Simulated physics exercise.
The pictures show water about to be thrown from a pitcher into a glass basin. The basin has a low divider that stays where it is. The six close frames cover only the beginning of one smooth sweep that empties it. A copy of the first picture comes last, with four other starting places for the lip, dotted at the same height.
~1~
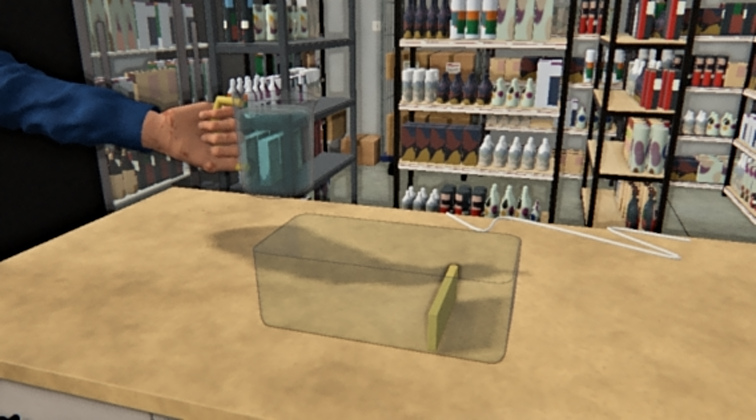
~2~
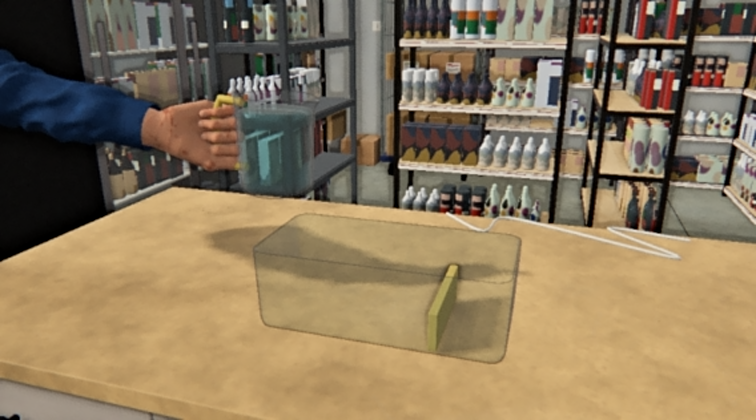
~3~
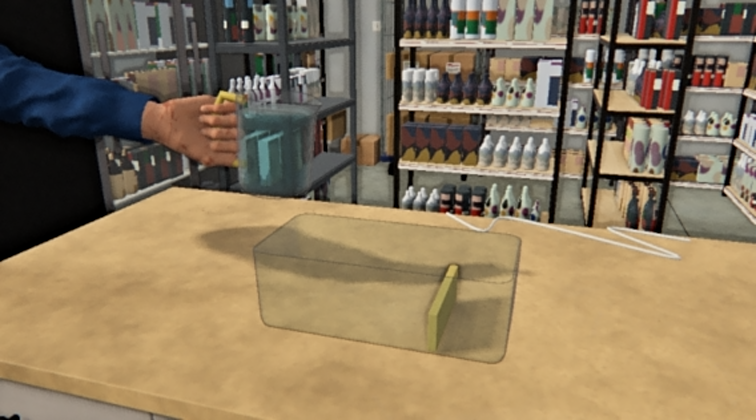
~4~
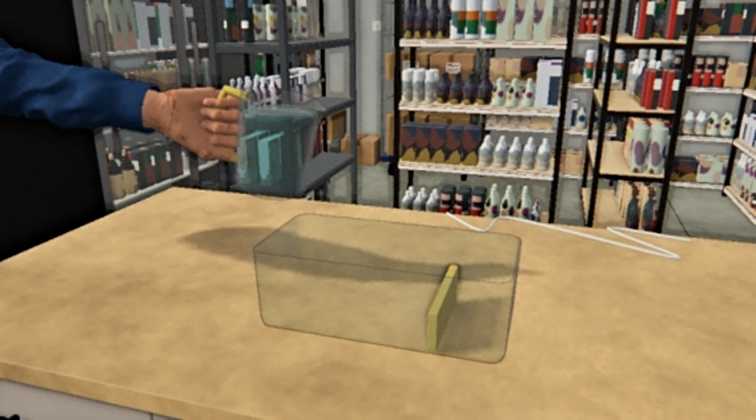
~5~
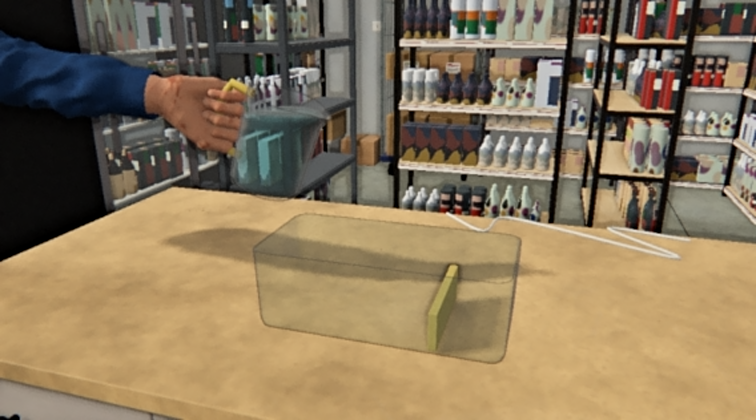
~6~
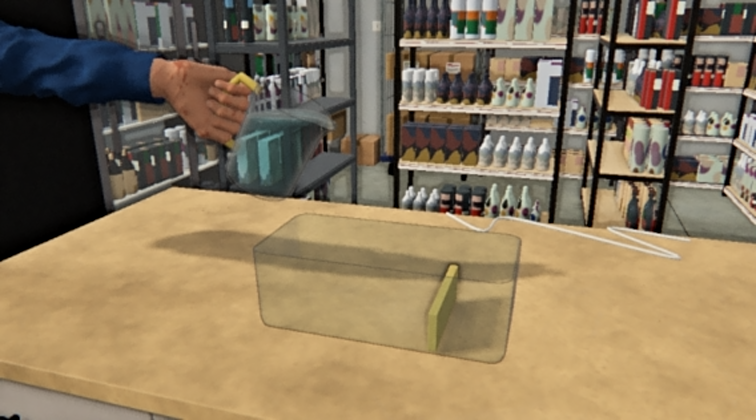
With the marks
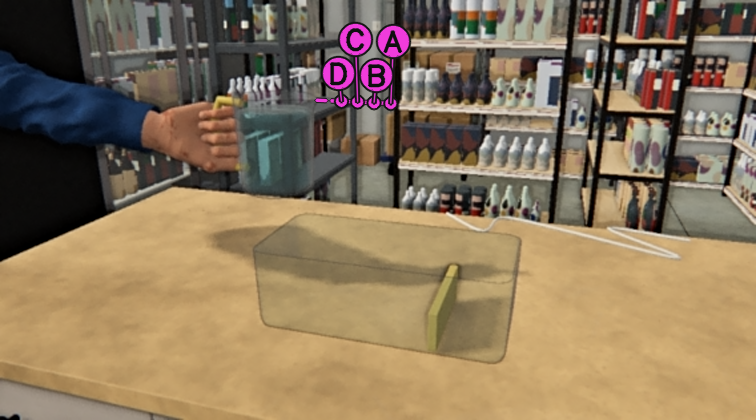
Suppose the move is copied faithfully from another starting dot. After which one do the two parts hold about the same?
Take A.
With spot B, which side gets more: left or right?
More ends on the left.
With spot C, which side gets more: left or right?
More ends on the left.
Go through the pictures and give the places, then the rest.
Upright, lip at (317, 100); basin from (263, 321) to (505, 361); top of the wall at (445, 287); nothing has left yet.
Upright, lip at (317, 101); nothing has left yet.
Tipped about 5°, lip at (320, 104); nothing has left yet.
Tipped about 11°, lip at (324, 110); nothing has left yet.
Tipped about 19°, lip at (329, 118); nothing has left yet.
Tipped about 29°, lip at (333, 129); water is over the lip, down to (333, 129).
On the marked copy, A at (390, 103); B at (374, 102); C at (357, 102); D at (341, 101).
For spot A, about 51 % ends left of the wall and 48 % right of it.
For spot B, about 84 % ends left of the wall and 13 % right of it.
For spot C, about 94 % ends left of the wall and 3 % right of it; 3 % is lost outside.
For spot D, about 93 % ends left of the wall and 4 % right of it; 3 % is lost outside.
